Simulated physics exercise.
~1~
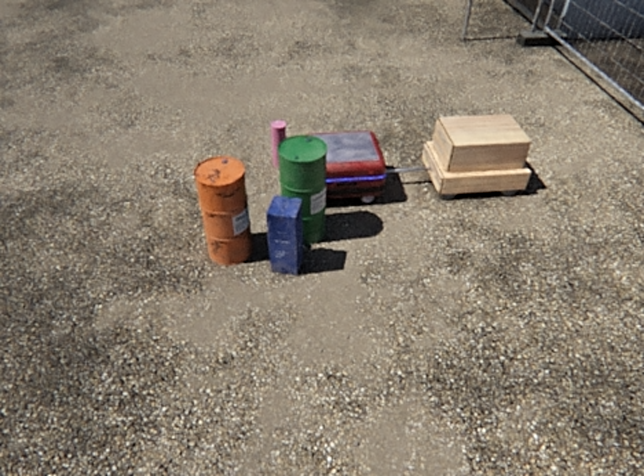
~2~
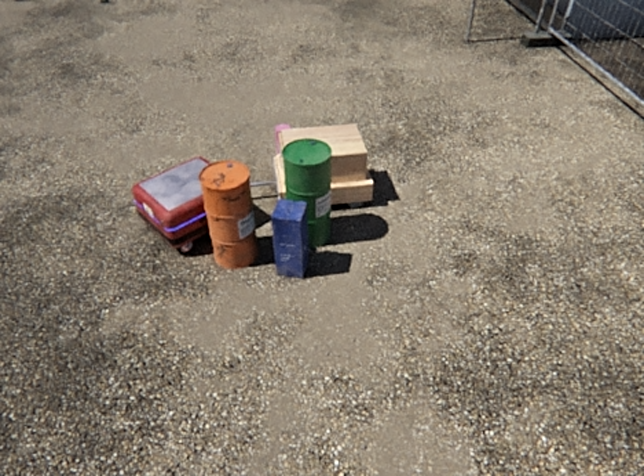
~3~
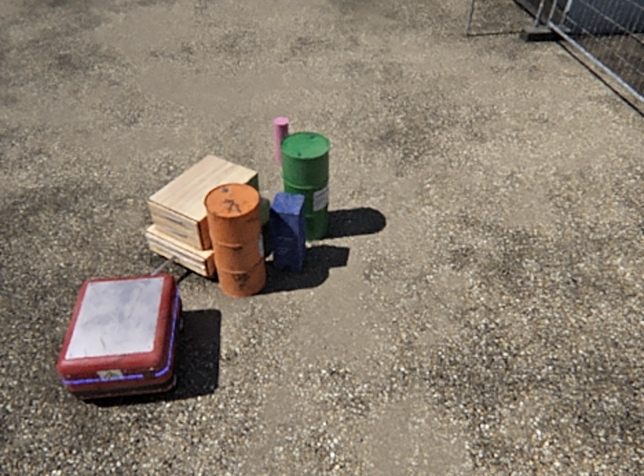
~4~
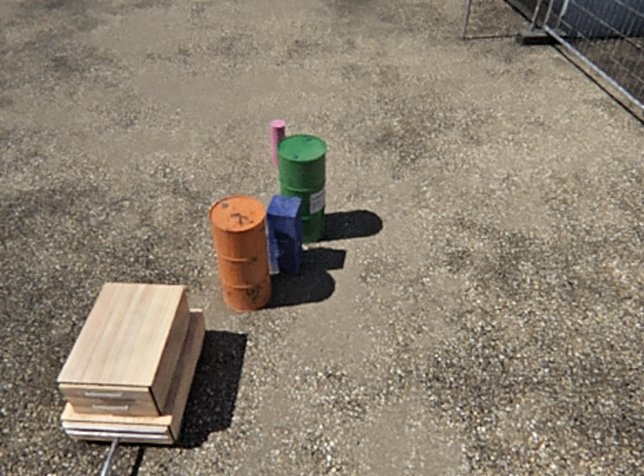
A red tug pulls a wooden cart left around the drums, and the orange drum shifts forward, upright.
